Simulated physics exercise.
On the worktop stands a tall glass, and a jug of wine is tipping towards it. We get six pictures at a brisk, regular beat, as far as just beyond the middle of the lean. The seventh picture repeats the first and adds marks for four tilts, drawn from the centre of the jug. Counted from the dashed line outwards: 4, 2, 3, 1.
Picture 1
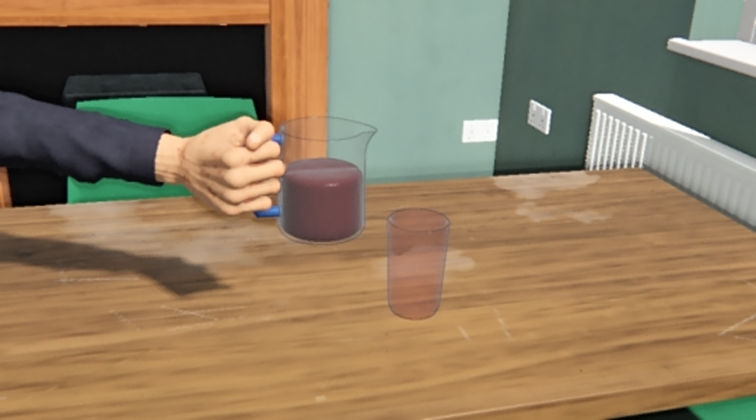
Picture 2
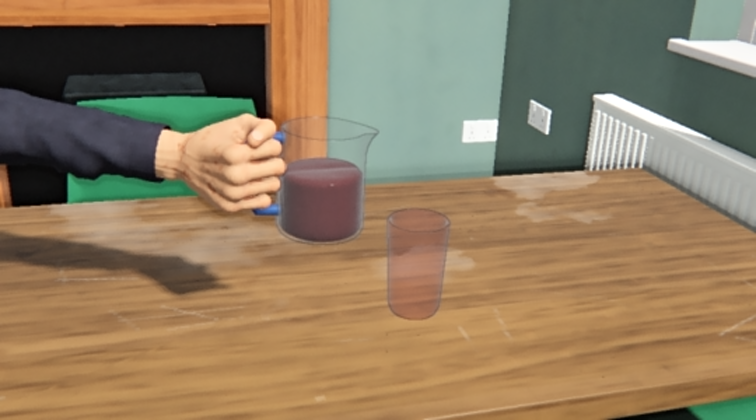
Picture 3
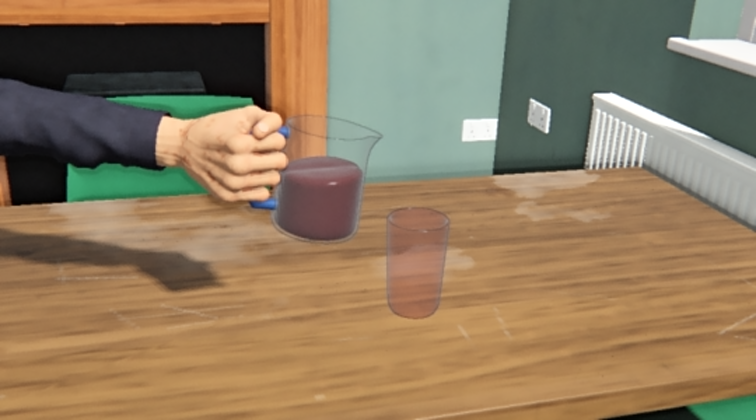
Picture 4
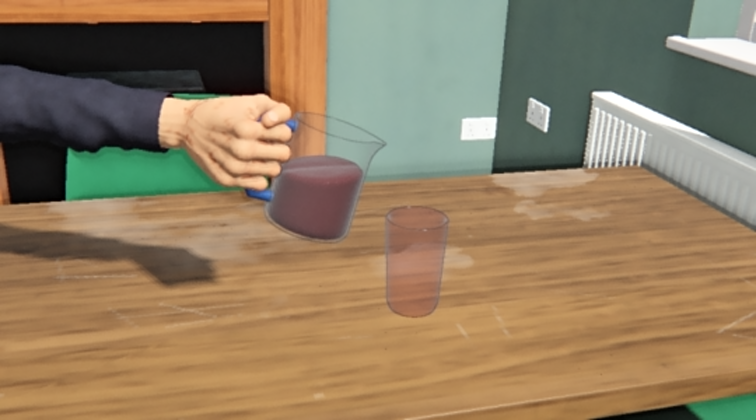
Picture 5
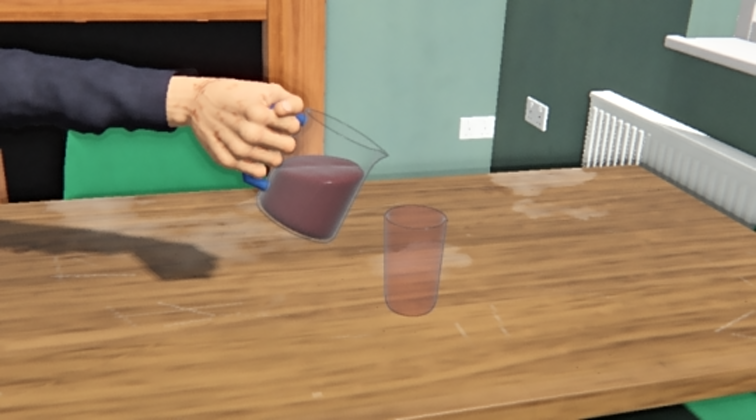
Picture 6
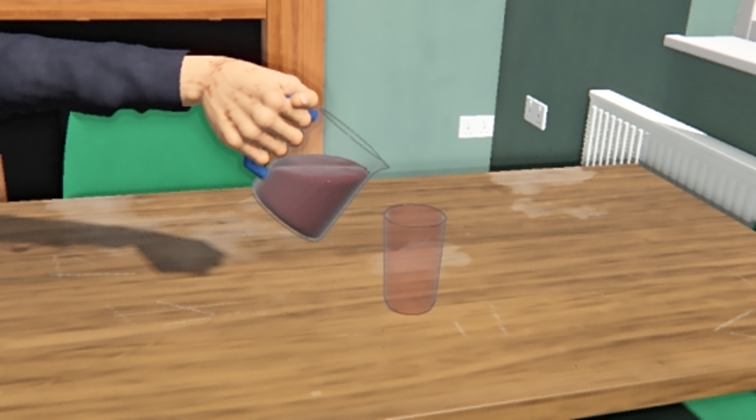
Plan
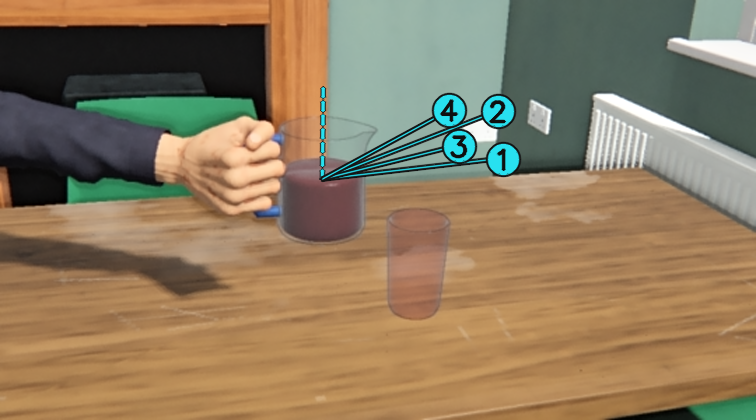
A hand holding a jug of dark red wine by its blue handle tilted it gradually to the right, its lip lowering near a tall glass on the wooden table, with nothing poured out.
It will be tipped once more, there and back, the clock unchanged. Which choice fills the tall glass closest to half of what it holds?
Best: 2.
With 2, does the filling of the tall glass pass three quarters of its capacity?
No, less.
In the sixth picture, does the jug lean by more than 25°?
Yes, it does.
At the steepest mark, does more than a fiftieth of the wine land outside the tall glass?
Yes.
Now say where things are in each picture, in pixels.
In the first picture, upright, lip at (375, 129); rim of the tall glass round (419, 219); nothing has left yet.
In the second picture, tipped about 2°, lip at (377, 131); nothing has left yet.
In the third picture, tipped about 8°, lip at (381, 135); nothing has left yet.
In the fourth picture, tipped about 17°, lip at (385, 142); nothing has left yet.
In the fifth picture, tipped about 28°, lip at (387, 153); nothing has left yet.
In the sixth picture, tipped about 39°, lip at (388, 166); nothing has left yet.
In cyan, 1 at (486, 160); 2 at (482, 116); 3 at (442, 149); 4 at (434, 118).
With 1, the tall glass ends with about 61 % of what it can hold; 18 % of the wine is spilt.
With 2, the tall glass ends with about 48 % of what it can hold.
With 3, the tall glass ends with about 64 % of what it can hold; 3 % of the wine is spilt.
With 4, the tall glass ends with about 29 % of what it can hold.
